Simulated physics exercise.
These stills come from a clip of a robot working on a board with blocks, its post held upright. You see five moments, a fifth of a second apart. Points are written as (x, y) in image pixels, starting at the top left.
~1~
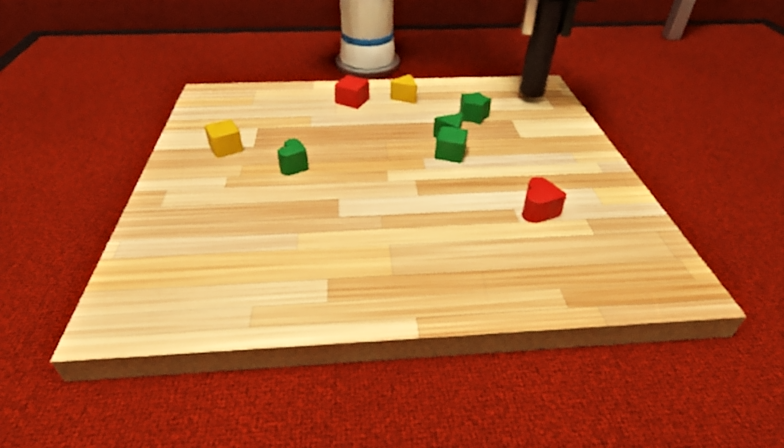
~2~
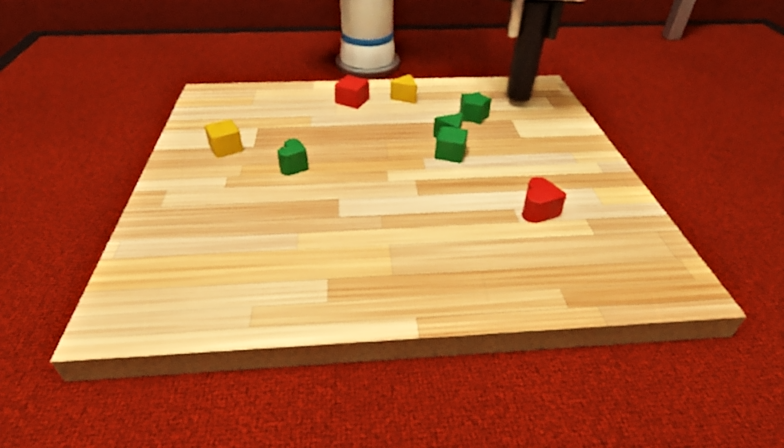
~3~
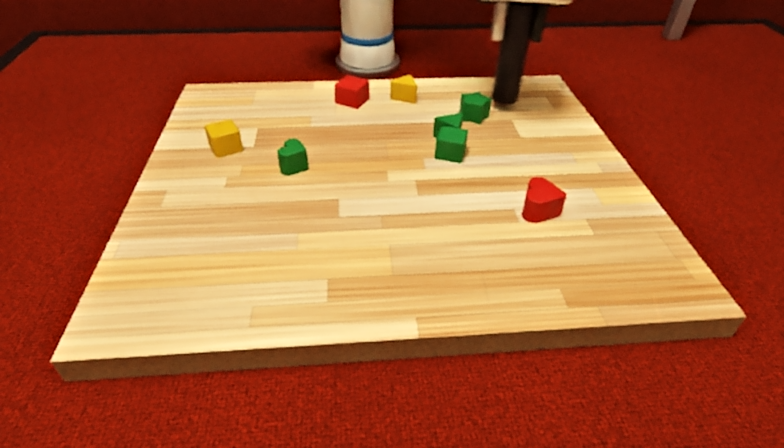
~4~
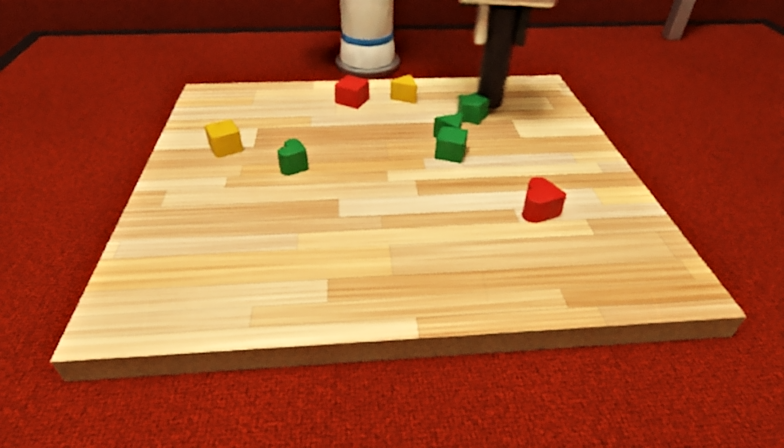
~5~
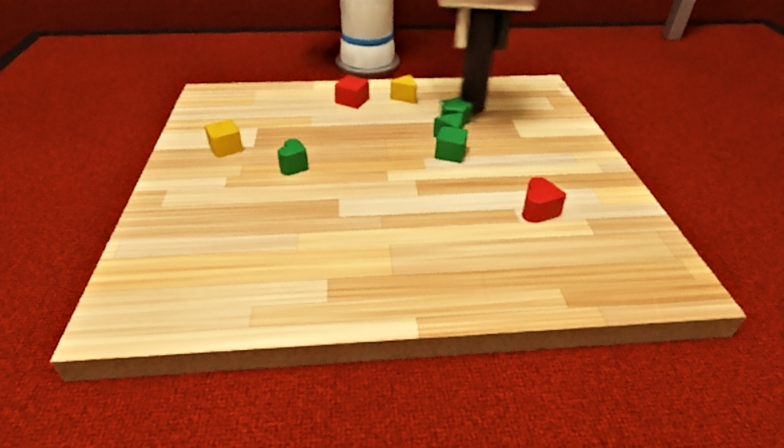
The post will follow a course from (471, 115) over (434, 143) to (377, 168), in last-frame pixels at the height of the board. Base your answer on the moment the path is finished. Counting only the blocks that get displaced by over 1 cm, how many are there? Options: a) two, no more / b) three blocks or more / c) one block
b: Three blocks or more.
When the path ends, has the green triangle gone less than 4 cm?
In short: No.
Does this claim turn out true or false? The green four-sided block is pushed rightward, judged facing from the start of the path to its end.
False - the claim does not hold.
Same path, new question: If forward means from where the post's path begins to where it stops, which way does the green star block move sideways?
It slides rightward.
One third of the way, post (447, 126); green triangle (446, 129), turned 15° anticlockwise; green four-sided block (449, 144); green star block (422, 115), turned 35° clockwise.
Two thirds of the way, post (418, 145); green triangle (428, 151), turned 60° anticlockwise; green four-sided block (449, 163), turned 35° anticlockwise; green star block (405, 119), turned 90° clockwise.
At the end, post (377, 160); green triangle (420, 156), turned 100° anticlockwise; green four-sided block (449, 164), turned 45° anticlockwise; green star block (405, 119), turned 90° clockwise.
